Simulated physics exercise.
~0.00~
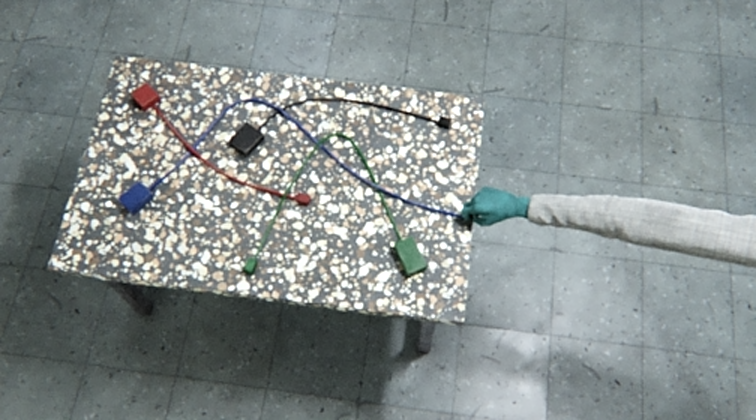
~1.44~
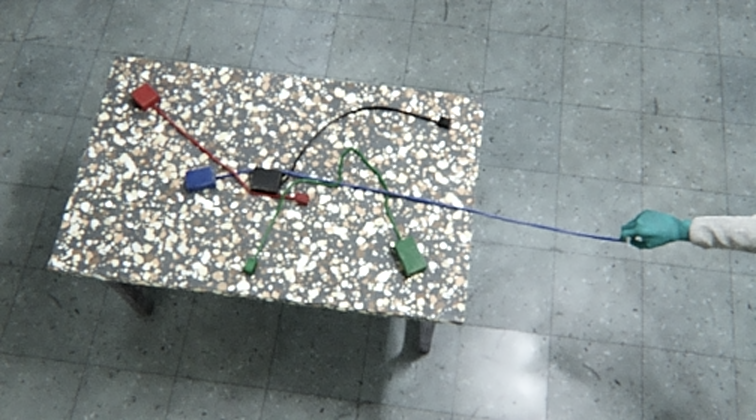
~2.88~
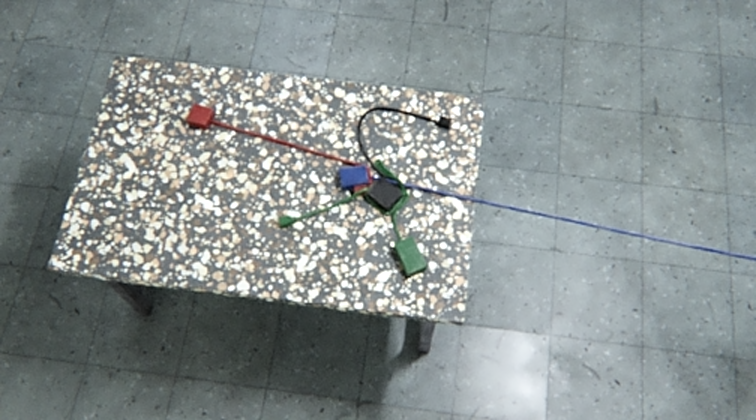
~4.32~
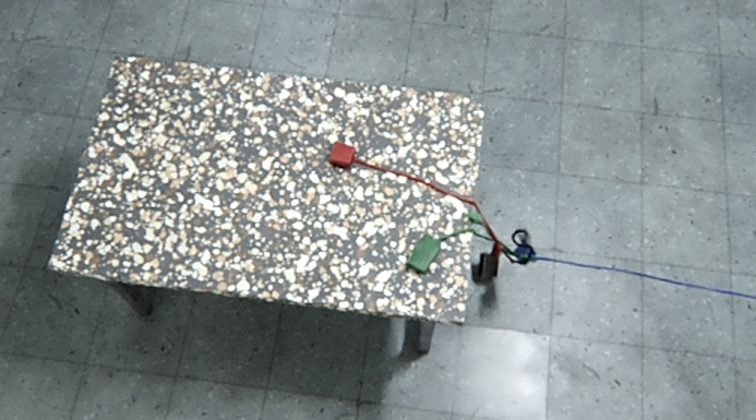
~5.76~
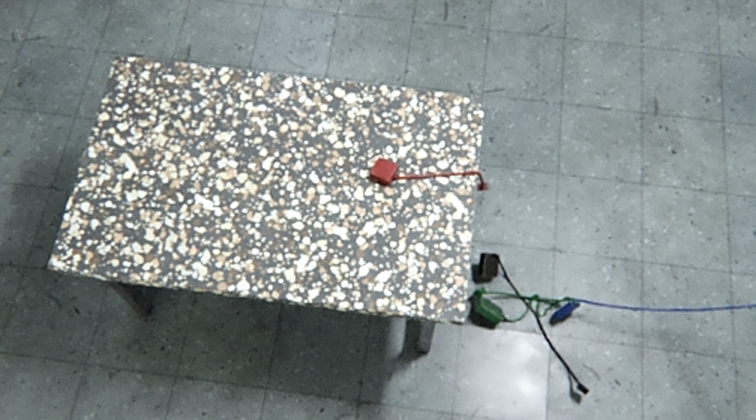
A gloved hand pulls the blue cable right, dragging all but the red charger off the table.
